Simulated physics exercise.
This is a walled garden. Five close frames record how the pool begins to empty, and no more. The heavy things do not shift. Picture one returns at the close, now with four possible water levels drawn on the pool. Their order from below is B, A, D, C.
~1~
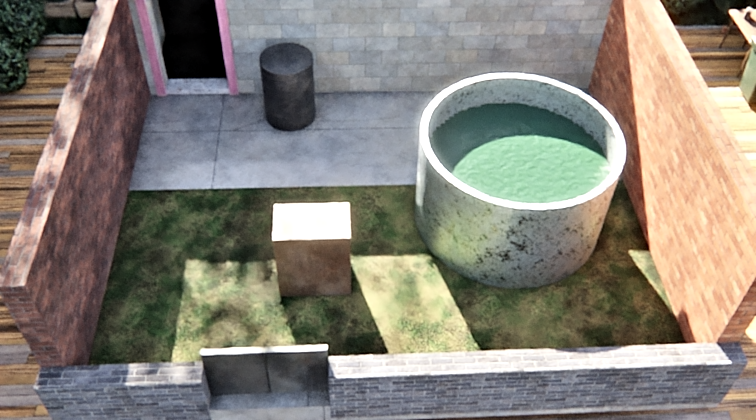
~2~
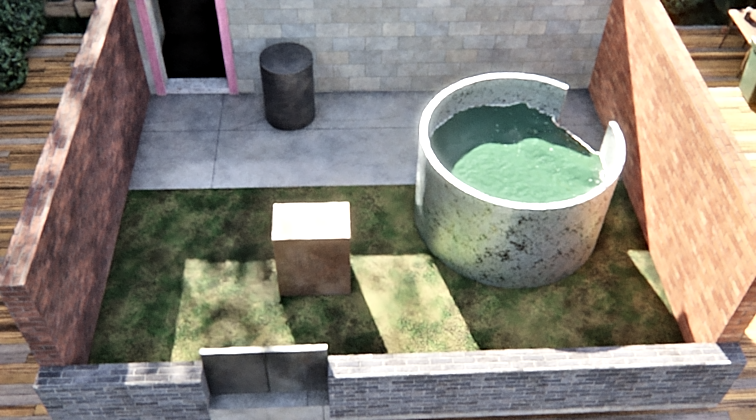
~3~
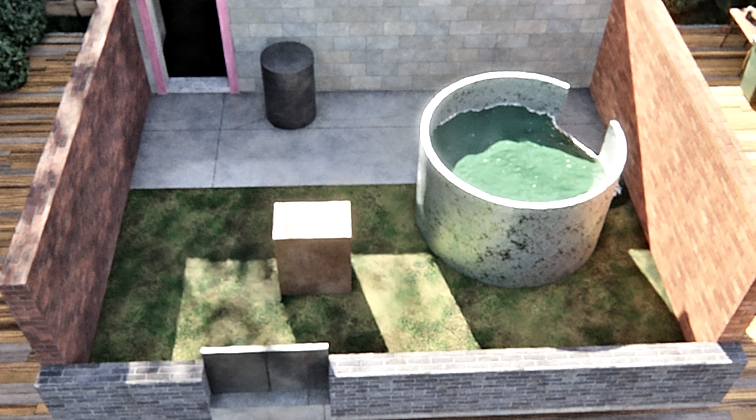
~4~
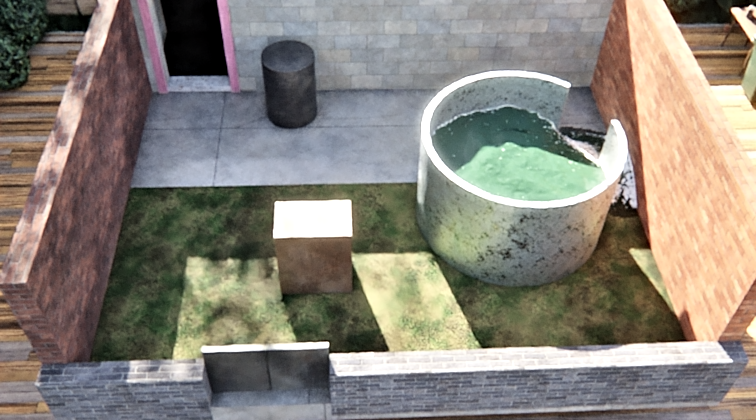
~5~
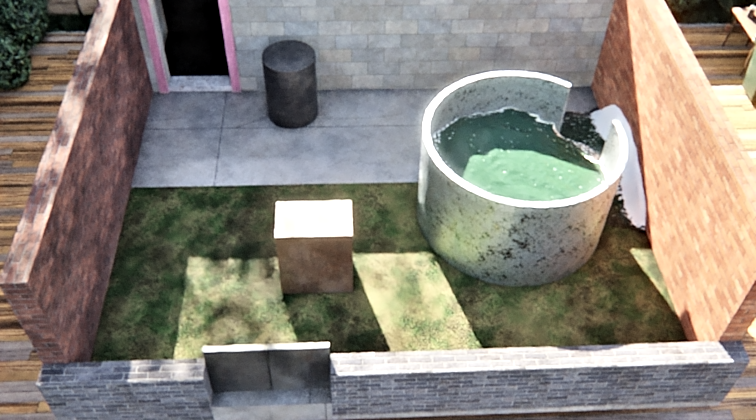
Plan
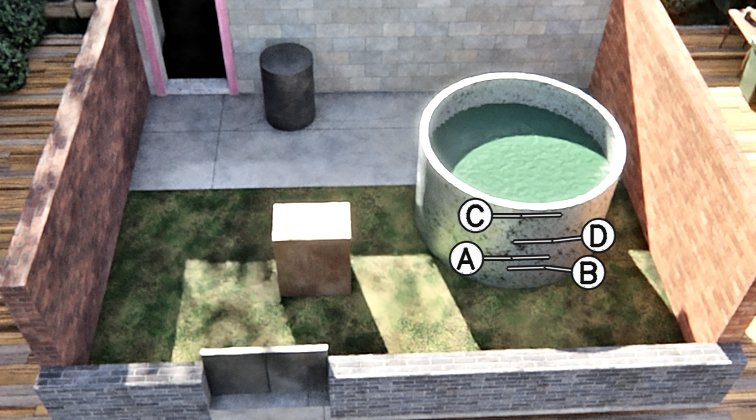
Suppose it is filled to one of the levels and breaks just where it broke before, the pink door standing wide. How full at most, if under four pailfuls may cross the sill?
The answer is level D.
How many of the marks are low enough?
Three of them.
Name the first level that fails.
That would be C.
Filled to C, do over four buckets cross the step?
Yes, it does.
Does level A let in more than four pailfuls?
No, not at all.
On the marked copy, A at (529, 257); B at (527, 268); C at (540, 215); D at (533, 241); from the bottom up B, A, D, C.
Choosing A, nothing gets over.
Choosing B, nothing gets over.
Choosing C, about 8 bucketfuls get in.
Choosing D, a splash gets over, under a bucket.
